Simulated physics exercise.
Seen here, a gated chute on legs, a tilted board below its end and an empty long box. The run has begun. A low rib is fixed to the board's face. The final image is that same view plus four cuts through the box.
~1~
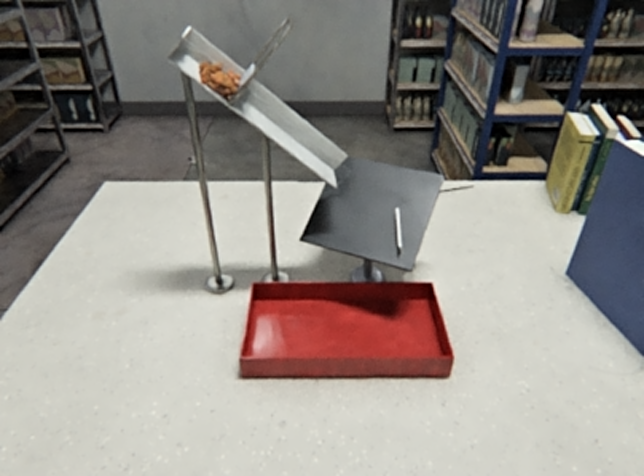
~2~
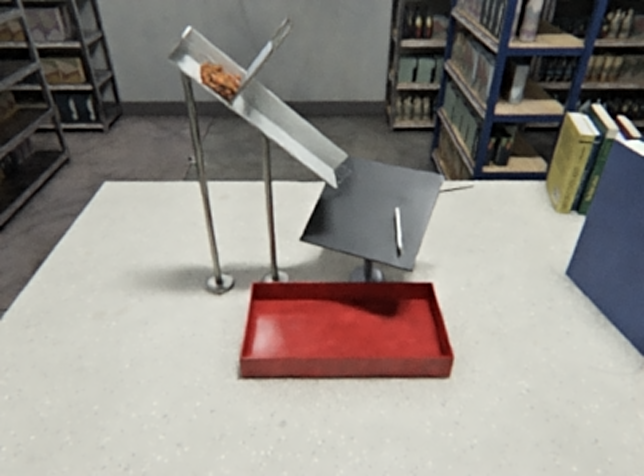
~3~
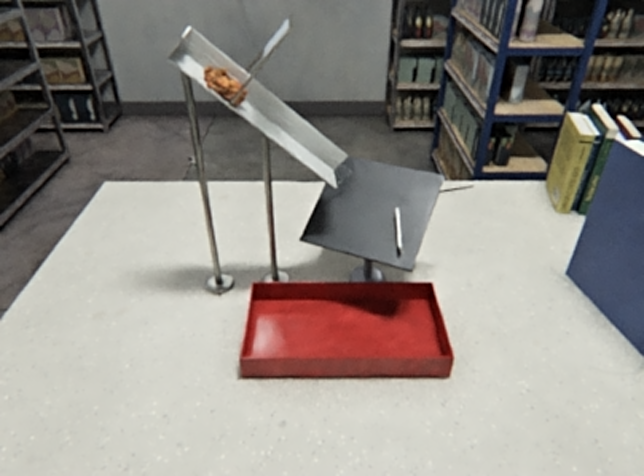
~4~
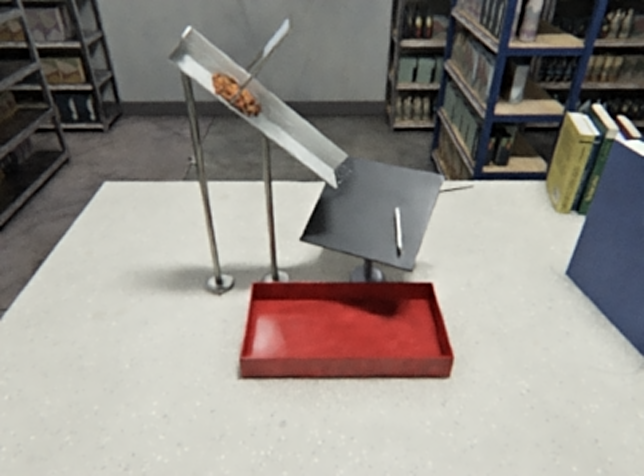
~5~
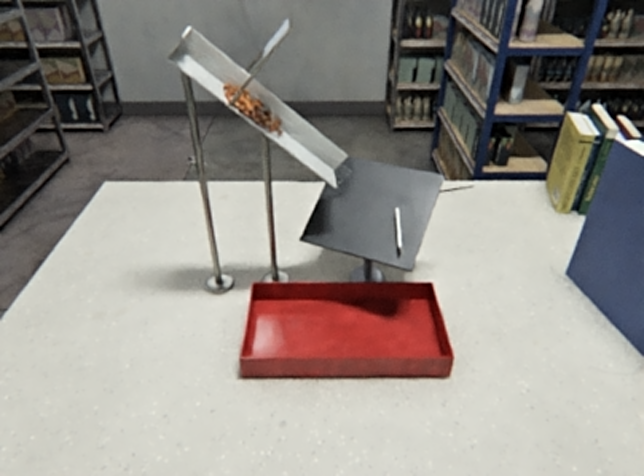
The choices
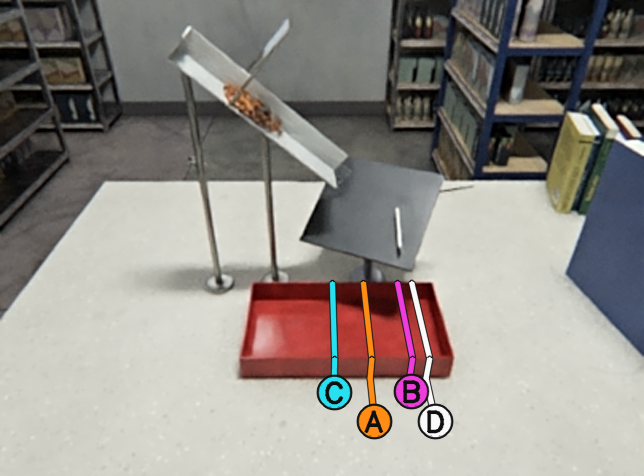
In a storeroom, small brown bits sliding down a sloping metal chute above a tilted dark board and an empty red box.
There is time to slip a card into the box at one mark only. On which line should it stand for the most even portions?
It is A.
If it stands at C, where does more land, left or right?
The right side.
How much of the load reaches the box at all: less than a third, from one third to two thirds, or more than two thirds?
About that: More than two thirds.
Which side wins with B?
Left.
On the marked copy, line A crosses the front rim at (371, 357); line B crosses the front rim at (412, 357); line C crosses the front rim at (334, 358); line D crosses the front rim at (429, 357).
With A, of what is caught, roughly half on the left of the divider, roughly half on the right.
With B, of what is caught, almost all on the left of the divider, just a few on the right.
With C, of what is caught, about a tenth on the left of the divider, the larger part on the right.
With D, of what is caught, almost all on the left of the divider, just a few on the right.
